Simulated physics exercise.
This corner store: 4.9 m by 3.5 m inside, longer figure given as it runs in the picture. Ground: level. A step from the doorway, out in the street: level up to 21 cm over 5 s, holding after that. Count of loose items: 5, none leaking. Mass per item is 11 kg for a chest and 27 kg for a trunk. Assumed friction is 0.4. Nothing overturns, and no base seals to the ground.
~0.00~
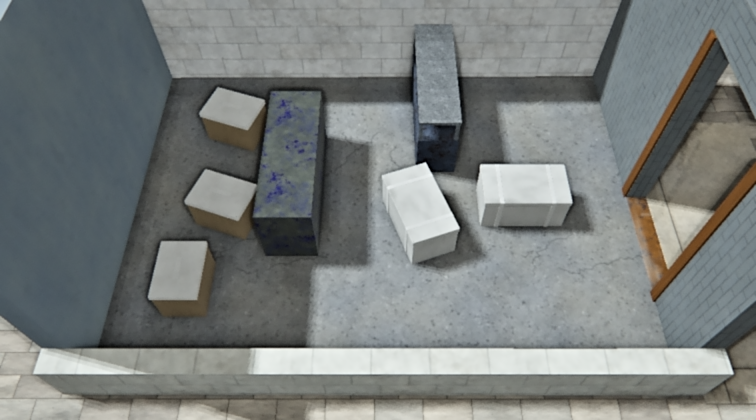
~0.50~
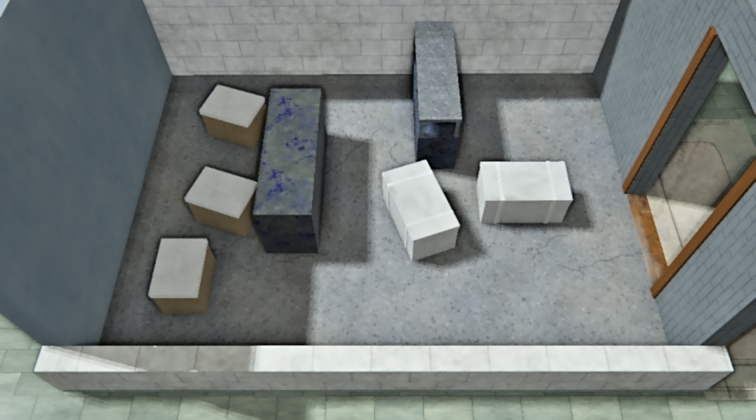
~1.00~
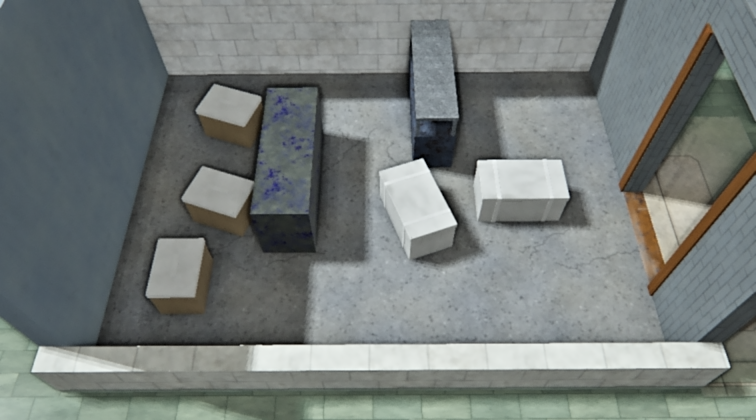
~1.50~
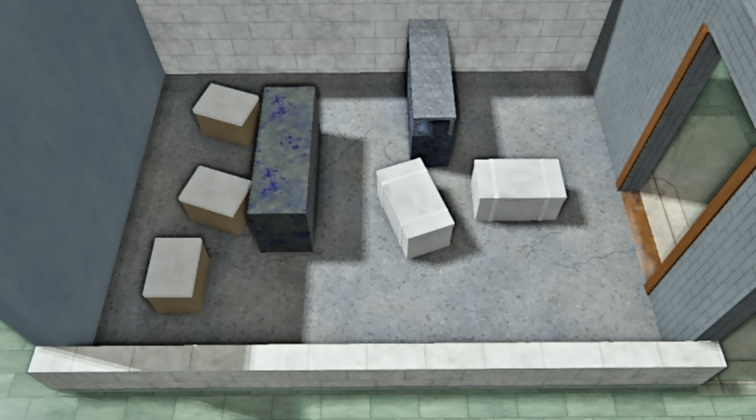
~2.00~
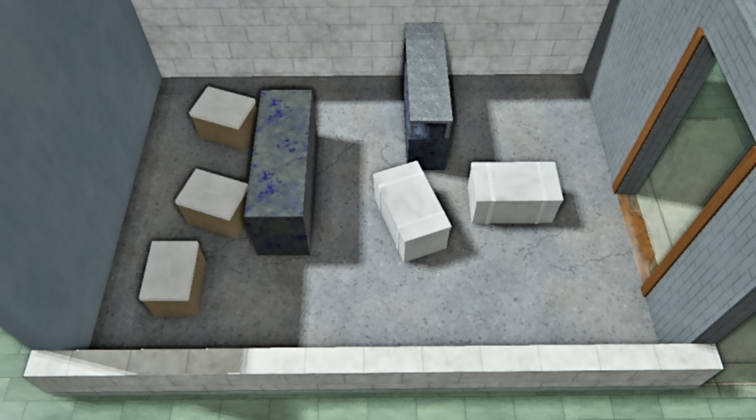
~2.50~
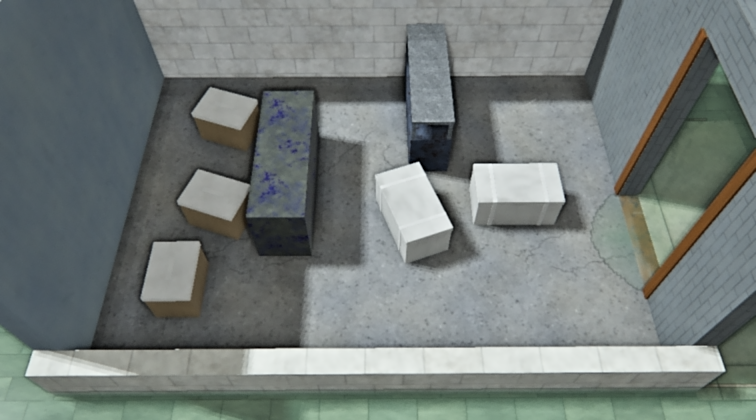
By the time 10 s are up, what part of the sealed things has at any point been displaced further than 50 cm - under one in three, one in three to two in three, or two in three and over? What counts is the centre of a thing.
It falls in the mid range.
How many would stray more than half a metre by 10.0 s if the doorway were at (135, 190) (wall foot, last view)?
Then 3 of them would.
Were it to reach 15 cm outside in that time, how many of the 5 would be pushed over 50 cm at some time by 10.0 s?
Then 0.
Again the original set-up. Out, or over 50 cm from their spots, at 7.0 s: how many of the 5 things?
The number by then is 1.
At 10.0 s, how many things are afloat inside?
Total: 0.
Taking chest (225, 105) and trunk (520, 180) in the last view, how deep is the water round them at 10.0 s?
I'd estimate 2 cm for the first and 7 cm for the second.
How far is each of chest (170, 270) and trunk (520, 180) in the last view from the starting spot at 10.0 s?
In that order: 150 cm, 100 cm.
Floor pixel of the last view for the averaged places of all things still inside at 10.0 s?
Mean position approx. (279, 178).
After 3.5 s 0 of 5 are over 50 cm from their spots; 0 afloat.
After 4.5 s 0 of 5 are over 50 cm from their spots; 0 afloat.
After 7.0 s 1 of 5 are over 50 cm from their spots; 0 afloat.
After 10.0 s 3 of 5 are over 50 cm from their spots, and 3 have been at some point; 0 afloat.
